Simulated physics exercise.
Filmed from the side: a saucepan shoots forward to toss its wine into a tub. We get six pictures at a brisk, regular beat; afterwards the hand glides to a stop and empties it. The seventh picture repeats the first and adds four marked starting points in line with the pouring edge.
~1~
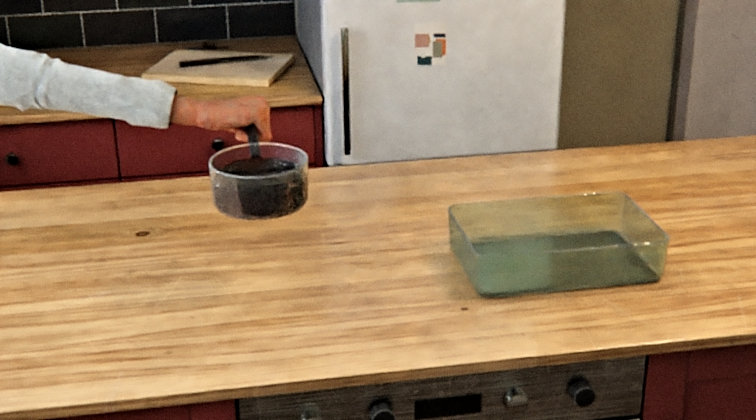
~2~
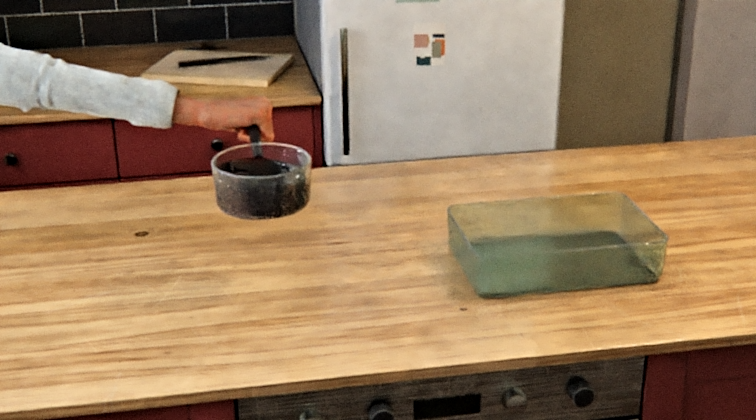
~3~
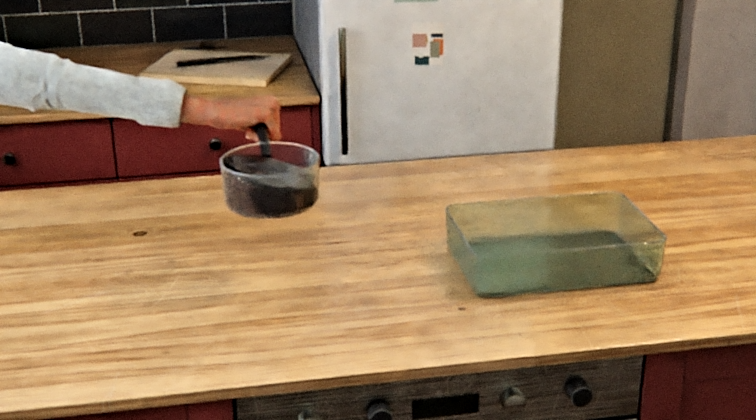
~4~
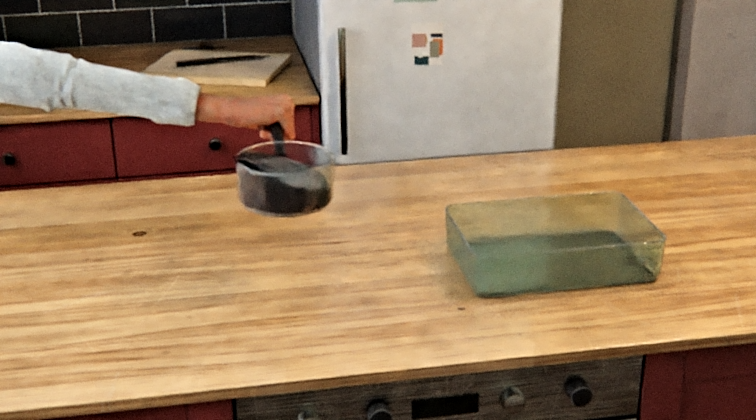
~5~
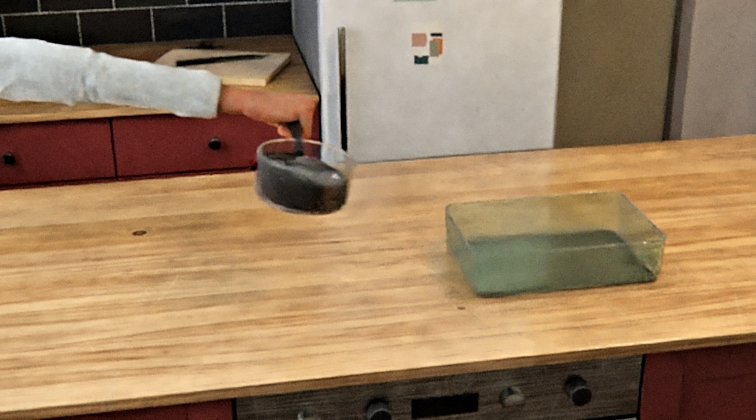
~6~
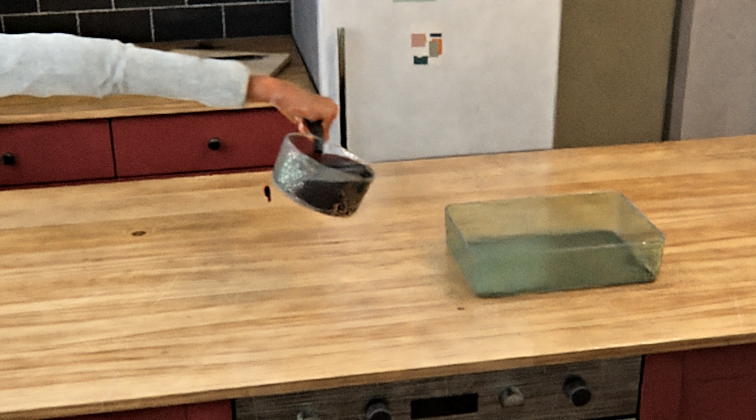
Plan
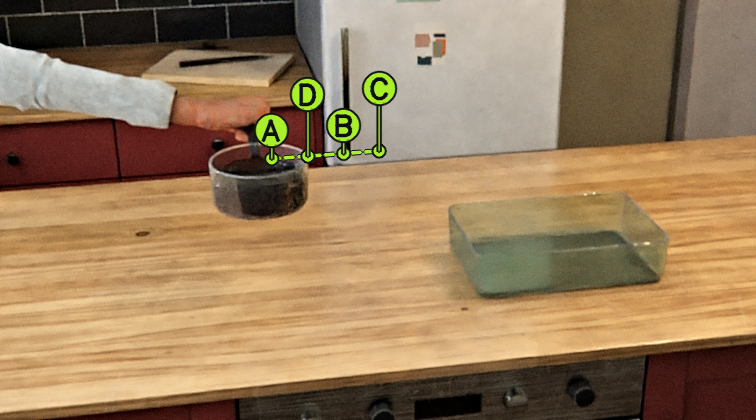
In a kitchen, a hand holds a clear saucepan of dark liquid above a wooden counter, left of a rectangular glass tub, then moves it a short way right and tilts it rightward as a small dark blob appears behind it.
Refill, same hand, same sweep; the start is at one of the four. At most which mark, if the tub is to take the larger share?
It is B.
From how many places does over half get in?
Two of them.
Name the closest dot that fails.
Dot D.
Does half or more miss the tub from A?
Yes, it does.
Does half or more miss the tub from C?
No, not at all.
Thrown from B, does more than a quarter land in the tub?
Yes, clearly.
On the marked copy, A at (271, 158); B at (343, 153); C at (379, 150); D at (307, 156).
Choosing A, about 0 % lands in the tub, 99 % falls short.
Choosing B, about 66 % lands in the tub, 27 % falls short and 7 % goes beside or beyond.
Choosing C, about 87 % lands in the tub, 2 % falls short and 10 % goes beside or beyond.
Choosing D, about 22 % lands in the tub, 74 % falls short and 4 % goes beside or beyond.
